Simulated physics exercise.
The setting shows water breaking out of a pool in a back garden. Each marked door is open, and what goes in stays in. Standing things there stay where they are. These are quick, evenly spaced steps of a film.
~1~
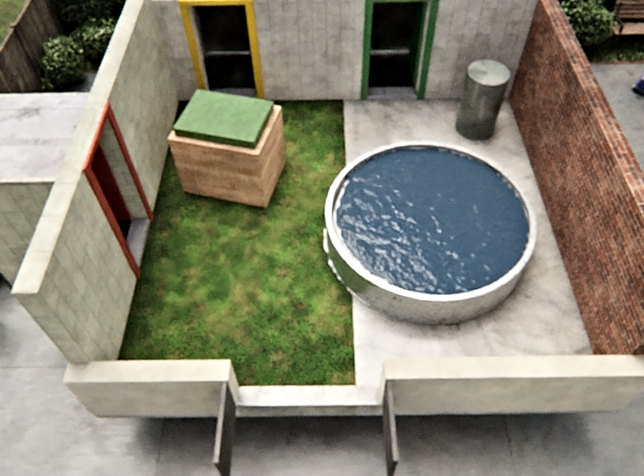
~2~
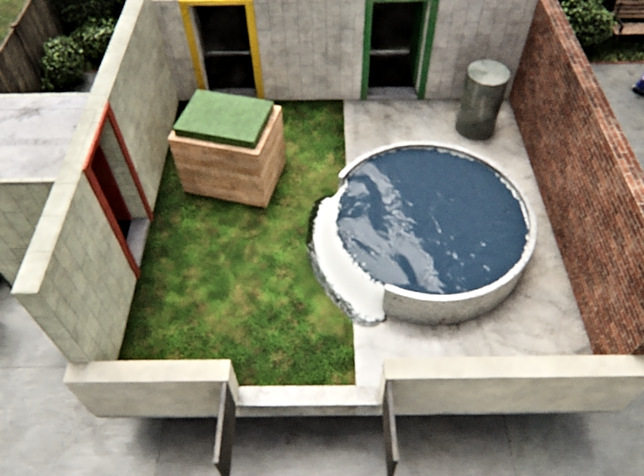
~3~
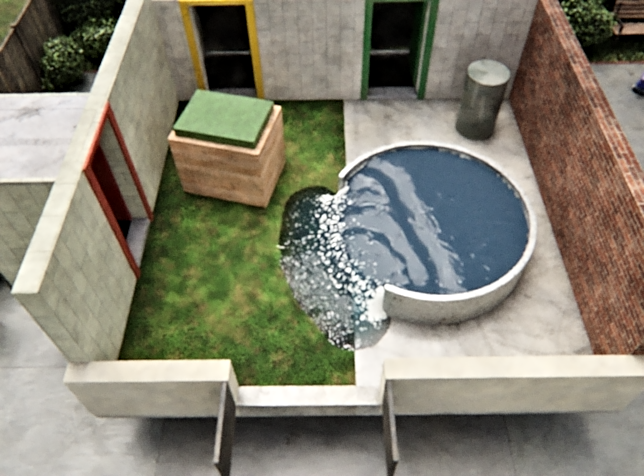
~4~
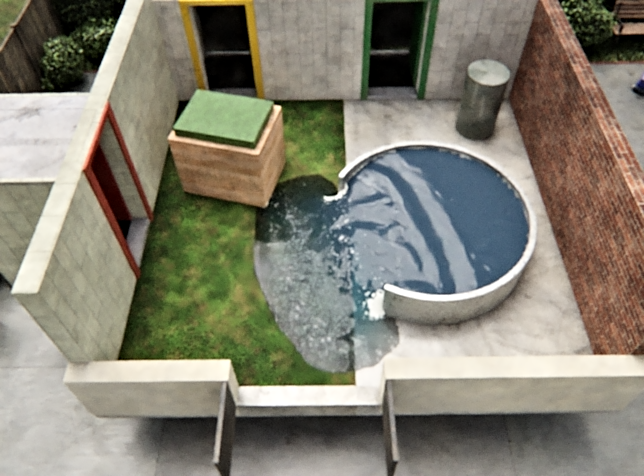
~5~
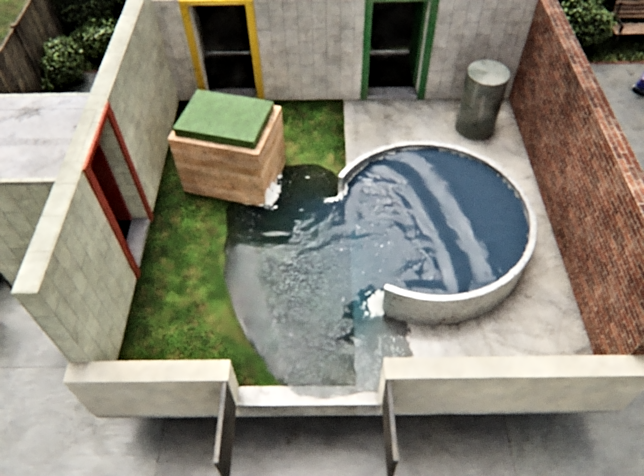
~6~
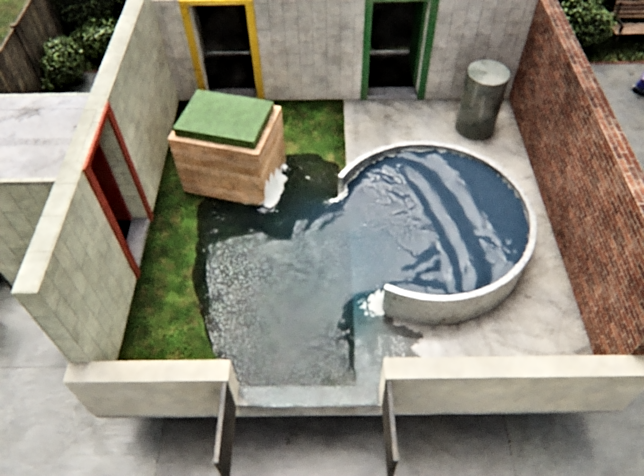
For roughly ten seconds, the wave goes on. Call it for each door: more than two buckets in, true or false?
Red door true, yellow door false, green door false.
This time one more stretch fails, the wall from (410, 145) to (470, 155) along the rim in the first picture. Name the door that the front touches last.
Answer: The door marked red.
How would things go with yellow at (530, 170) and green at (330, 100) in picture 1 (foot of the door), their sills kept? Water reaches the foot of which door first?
Answer: The red one.
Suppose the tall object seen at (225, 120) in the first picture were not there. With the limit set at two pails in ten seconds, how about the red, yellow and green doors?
Then: The red door takes more; the yellow door is over; the green door lets less in.
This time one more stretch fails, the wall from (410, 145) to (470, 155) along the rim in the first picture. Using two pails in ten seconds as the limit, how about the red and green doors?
Then the red one comes in low, and the green one overshoots.
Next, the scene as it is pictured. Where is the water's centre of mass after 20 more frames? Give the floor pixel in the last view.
Near (302, 256) in the last view.
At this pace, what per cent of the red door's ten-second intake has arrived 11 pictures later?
I make it 5 per cent.
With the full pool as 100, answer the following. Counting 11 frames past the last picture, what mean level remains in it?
Near 52 in a hundred.
A moment on, water covers 40 % of the floor; the red door wet at the sill, nothing in, the yellow door not reached, the green door not reached.
Next, water covers 50 % of the floor; the red door under two buckets in, the yellow door not reached, the green door not reached.
Then, water covers 60 % of the floor; the red door over two buckets in, the yellow door not reached, the green door not reached.
Later, water covers 85 % of the floor; the red door far over two buckets in, the yellow door under two buckets in, the green door wet at the sill, nothing in.
In the end, water covers 100 % of the floor; the red door far over two buckets in, the yellow door under two buckets in, the green door wet at the sill, nothing in.
